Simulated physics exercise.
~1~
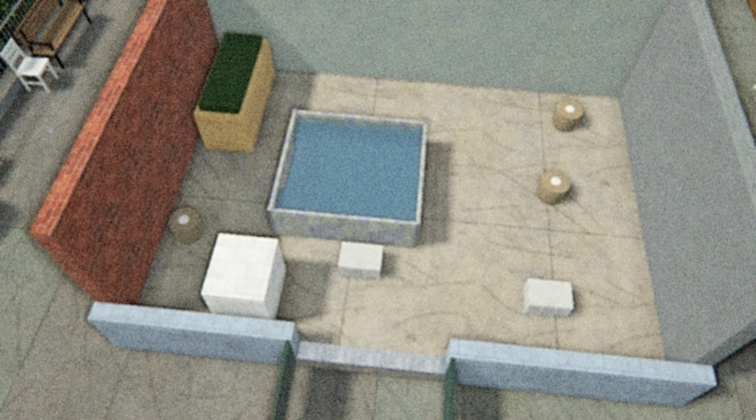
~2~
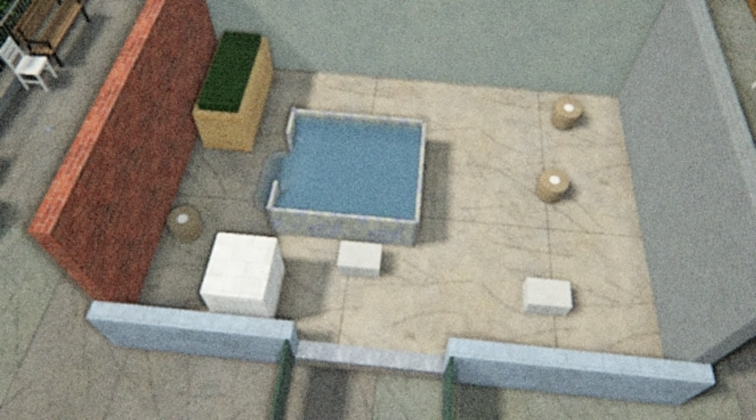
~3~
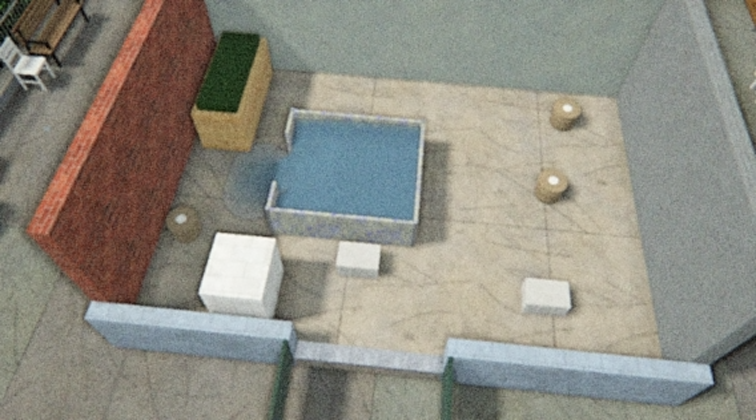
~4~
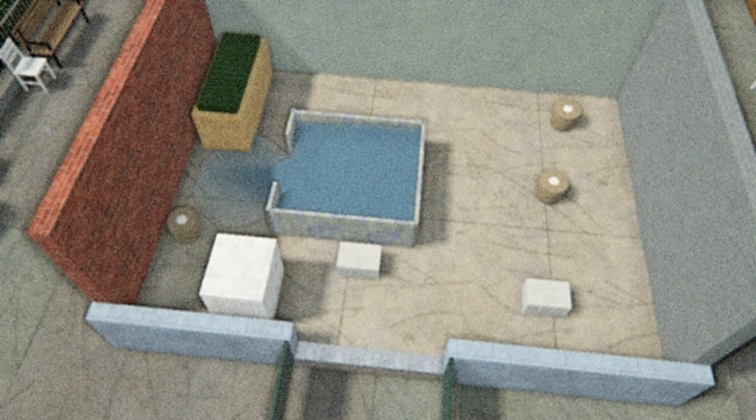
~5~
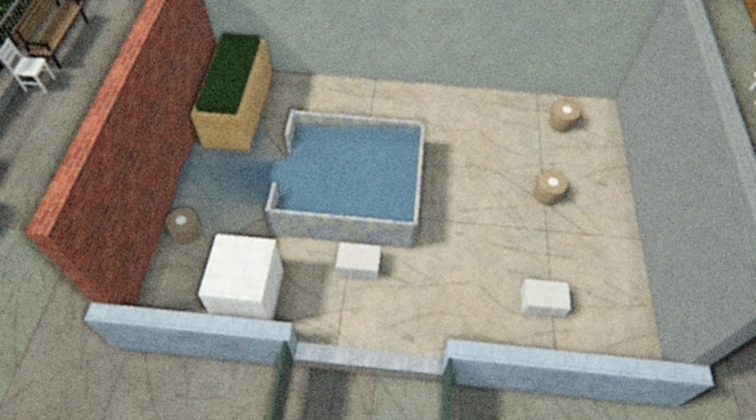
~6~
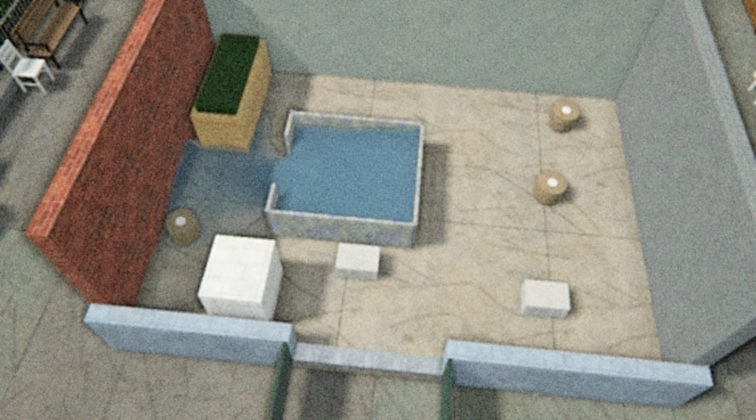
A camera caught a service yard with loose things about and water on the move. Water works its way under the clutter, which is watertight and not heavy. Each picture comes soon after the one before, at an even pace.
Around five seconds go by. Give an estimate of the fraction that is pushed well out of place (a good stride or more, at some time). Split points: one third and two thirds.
Band: Below one third.
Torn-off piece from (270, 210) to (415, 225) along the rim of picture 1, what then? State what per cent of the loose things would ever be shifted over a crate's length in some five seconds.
That works out to about 40 per cent of them.
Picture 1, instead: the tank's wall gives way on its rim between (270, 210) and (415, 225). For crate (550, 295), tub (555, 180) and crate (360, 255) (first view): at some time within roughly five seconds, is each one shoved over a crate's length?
Lab note - in sequence: Never that far; never that far; made it that far.
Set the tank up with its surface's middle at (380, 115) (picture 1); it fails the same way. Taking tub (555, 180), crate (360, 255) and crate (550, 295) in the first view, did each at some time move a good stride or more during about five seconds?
Object by object: Below the mark, below the mark, below the mark.
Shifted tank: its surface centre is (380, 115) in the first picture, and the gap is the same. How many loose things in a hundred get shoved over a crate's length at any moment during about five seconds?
Roughly 40 in a hundred.
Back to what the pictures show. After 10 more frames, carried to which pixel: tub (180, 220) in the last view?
Close to (188, 301).
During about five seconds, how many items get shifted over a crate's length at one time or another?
Counting them up gives 1.
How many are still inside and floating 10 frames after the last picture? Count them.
1 in all.
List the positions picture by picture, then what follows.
A tub at (184, 220) rests on the ground; a tub at (570, 109) rests on the ground; 0 of 5 have shifted, in the first picture.
A tub at (183, 219), on the bottom; a tub at (569, 108), on the bottom; 0 of 5 have shifted, in the second picture.
A tub at (181, 219), on the bottom; a tub at (567, 109), on the bottom; 0 of 5 have shifted, in the third picture.
A tub at (182, 220) rests on the ground; a tub at (568, 109) rests on the ground; 0 of 5 have shifted, in the fourth picture.
A tub at (181, 220), on the bottom; a tub at (567, 110) rests on the ground; 0 of 5 have shifted, in the fifth picture.
A tub at (181, 221), on the bottom; a tub at (567, 110) rests on the ground; 0 of 5 have shifted, in the sixth picture.
A moment on, 0 of 5 are well off their spots; 0 afloat.
Next, 1 of 5 are well off their spots; 1 afloat.
Later, 1 of 5 are well off their spots; 1 afloat.
In the end, 1 of 5 are well off their spots, and 1 have been at some point; 1 afloat.
